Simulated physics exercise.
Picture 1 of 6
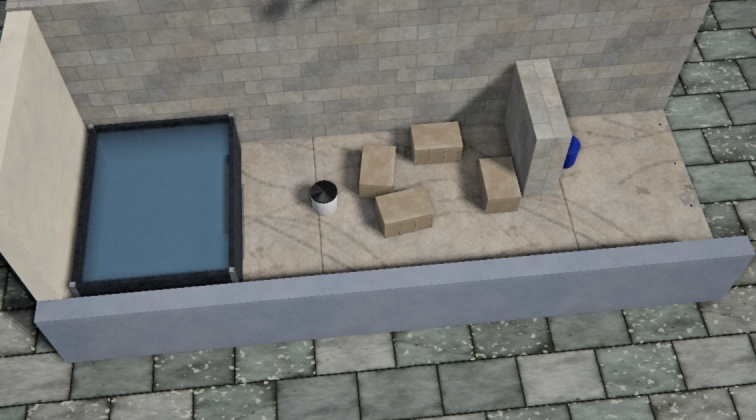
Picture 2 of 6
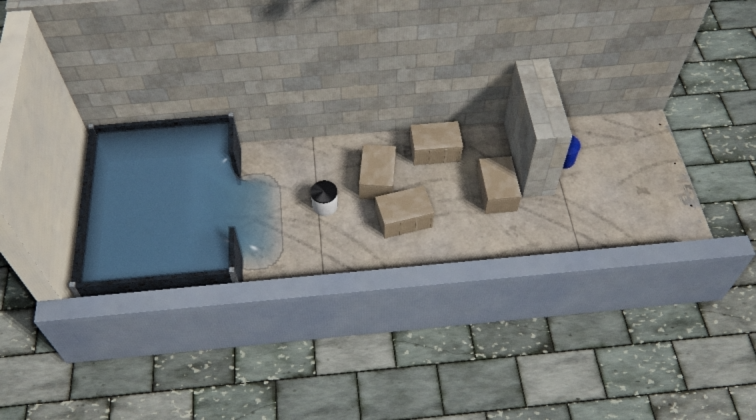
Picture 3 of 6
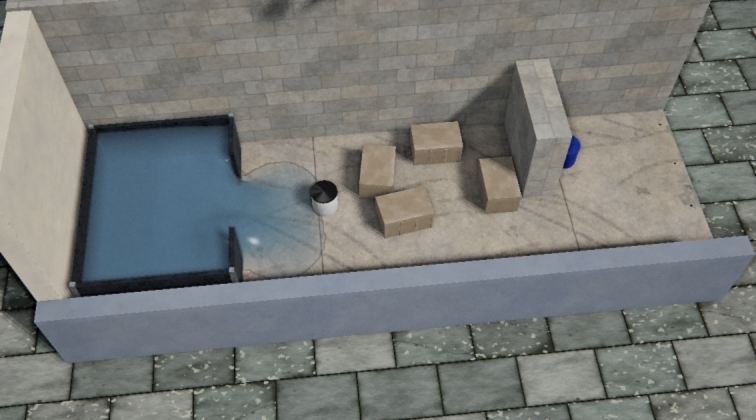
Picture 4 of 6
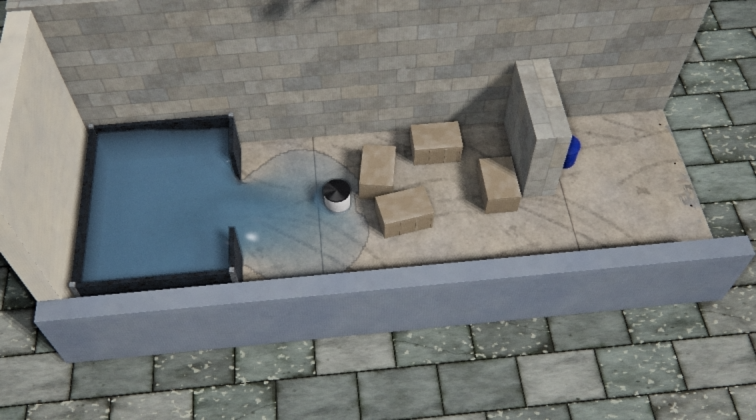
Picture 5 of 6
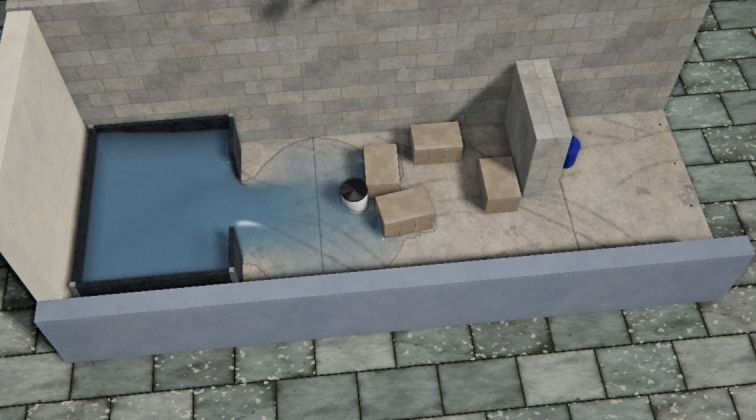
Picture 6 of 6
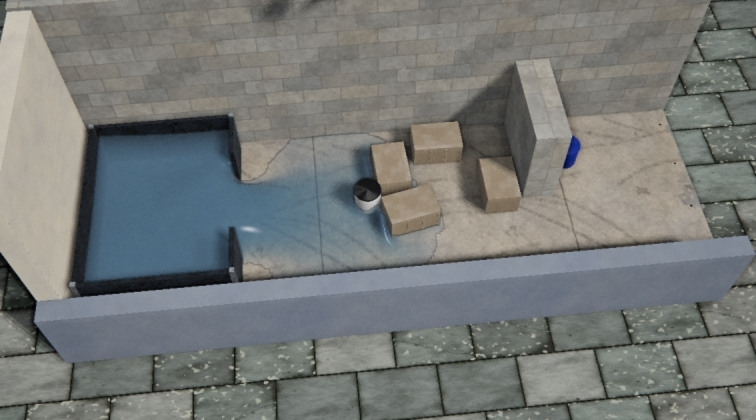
Water pouring from a tank's broken side, spreading right across a walled passage, pushing a small pail and nudging two tan blocks.
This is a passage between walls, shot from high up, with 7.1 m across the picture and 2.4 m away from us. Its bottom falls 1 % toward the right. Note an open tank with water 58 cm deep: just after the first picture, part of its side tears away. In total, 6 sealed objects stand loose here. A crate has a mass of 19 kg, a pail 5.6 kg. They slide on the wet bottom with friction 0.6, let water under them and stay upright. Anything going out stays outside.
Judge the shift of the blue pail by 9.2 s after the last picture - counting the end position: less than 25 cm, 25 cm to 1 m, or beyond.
By that time the blue pail sits nearly where it was.
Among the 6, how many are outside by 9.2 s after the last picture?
I count 2 of them.
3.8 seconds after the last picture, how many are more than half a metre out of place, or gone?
The number comes to 5.
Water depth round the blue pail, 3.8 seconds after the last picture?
The depth there is around 0 cm.
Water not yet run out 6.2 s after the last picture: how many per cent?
Somewhere near 68 percent, give or take.
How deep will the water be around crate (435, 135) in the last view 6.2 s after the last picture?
12 cm.
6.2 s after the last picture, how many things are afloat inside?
At that moment 3.
Then, 1.2 s after the last picture the blue pail is near (567, 144), 0.0 m from its start, aground; 0 of 6 are out; 4 afloat.
Then, 3.8 s after the last picture the blue pail is near (567, 144), 0.0 m from its start, aground; 1 of 6 are out; 3 afloat.
Then, 6.2 s after the last picture the blue pail is near (567, 144), 0.0 m from its start, aground; 2 of 6 are out; 3 afloat.
Then, 9.2 s after the last picture the blue pail is near (567, 144), 0.0 m from its start, aground; 2 of 6 are out; 1 afloat.
